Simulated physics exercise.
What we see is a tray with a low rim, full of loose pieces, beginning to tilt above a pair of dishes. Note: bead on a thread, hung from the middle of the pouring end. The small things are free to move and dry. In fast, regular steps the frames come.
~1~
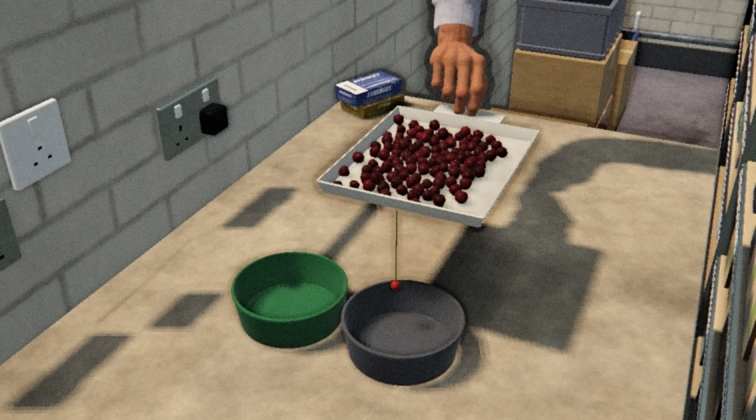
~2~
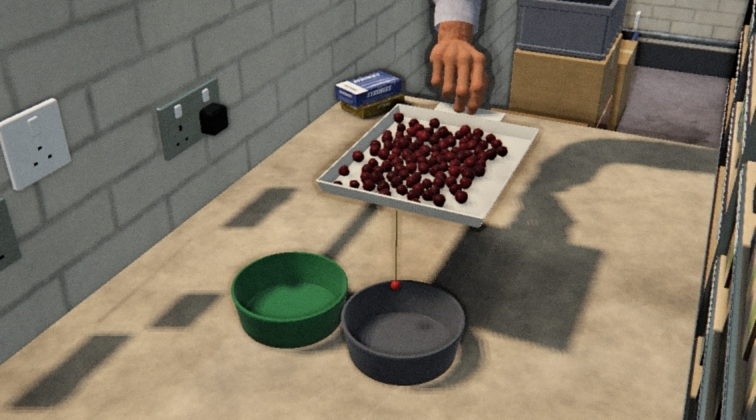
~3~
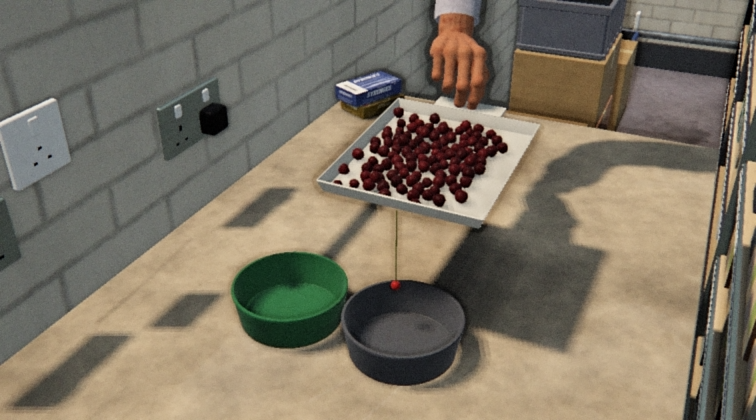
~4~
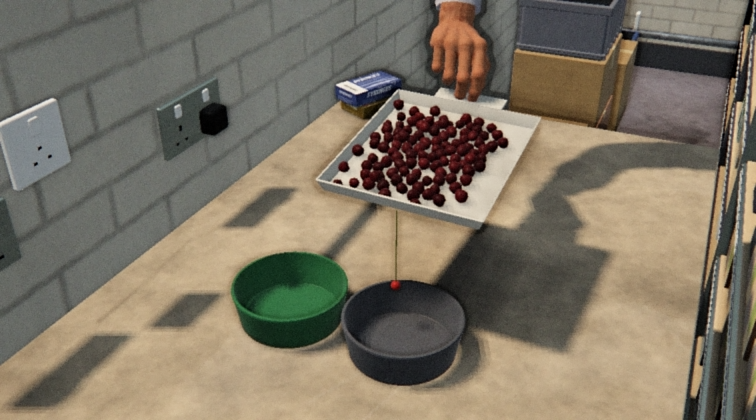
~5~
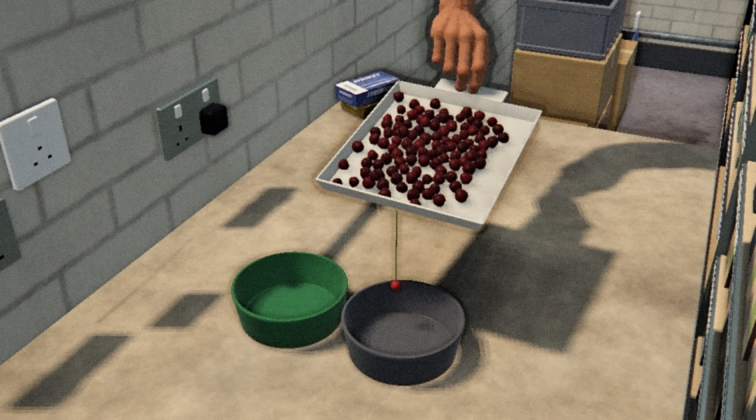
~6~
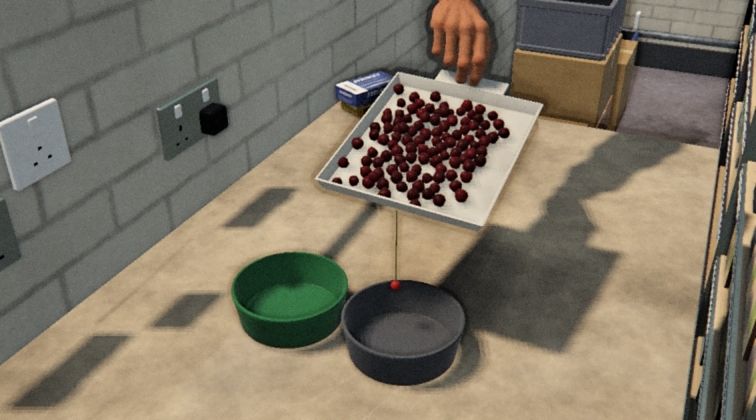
In this clip, a hand at the far end of a white tray of dark red dried cherries gradually raises that end, tilting the tray slightly, while a green dish, a grey dish and a red bead on a thread stay still.
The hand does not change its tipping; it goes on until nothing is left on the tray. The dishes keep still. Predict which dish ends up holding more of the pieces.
The right-hand one.
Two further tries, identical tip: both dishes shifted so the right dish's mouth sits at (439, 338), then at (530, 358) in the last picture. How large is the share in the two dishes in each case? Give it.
In order: 90 per cent and 80 per cent.
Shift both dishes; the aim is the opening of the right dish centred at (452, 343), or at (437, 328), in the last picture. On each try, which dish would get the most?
On the first go the right-side one comes out on top, and on the second go the right-side one.
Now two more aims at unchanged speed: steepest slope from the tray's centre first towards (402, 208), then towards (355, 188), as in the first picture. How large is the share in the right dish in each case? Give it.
50 and 10 per cent, in that order.
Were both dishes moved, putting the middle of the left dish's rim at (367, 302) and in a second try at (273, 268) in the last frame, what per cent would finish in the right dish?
It would be roughly 50 per cent, followed by roughly 20 per cent.
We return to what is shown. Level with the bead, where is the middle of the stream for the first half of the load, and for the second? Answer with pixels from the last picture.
(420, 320) for the early half, (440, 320) for the late half.
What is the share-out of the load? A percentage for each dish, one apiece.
Near 0 in a hundred for the left dish; near 60 for the right dish.
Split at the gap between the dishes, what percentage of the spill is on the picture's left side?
20 per cent or thereabouts.
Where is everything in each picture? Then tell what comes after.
Corners of the pouring end at (323, 179) and (480, 214), level; middle of the load at (419, 158), dried cherries; left dish at (261, 330); right dish at (378, 366); bead on its thread at (396, 286), in the first frame.
Corners of the pouring end at (323, 179) and (480, 215), level; middle of the load at (419, 157), in the second frame.
Corners of the pouring end at (323, 179) and (479, 216), tipped barely, lowest at the right corner; middle of the load at (419, 154), in the third frame.
Corners of the pouring end at (323, 178) and (479, 217), tipped a little, lowest at the right corner; middle of the load at (420, 150), in the fourth frame.
Corners of the pouring end at (323, 177) and (479, 219), tipped a little, lowest at the right corner; middle of the load at (420, 146), in the fifth frame.
Corners of the pouring end at (323, 177) and (479, 221), tipped a little, lowest at the right corner; middle of the load at (420, 142); left dish at (261, 330); right dish at (378, 366), in the sixth frame.
Soon, tray tipped steeply; nearly all on the tray; a stray few outside both.
A while on, tray tipped right over; about half on the tray; a small part in the right dish; a stray few outside both; about a third in the air.
Towards the end, tray tipped past a quarter turn; about half in the right dish; about half outside both.
Finally, tray tipped past a quarter turn; about half in the right dish; none in the left dish; about half outside both.
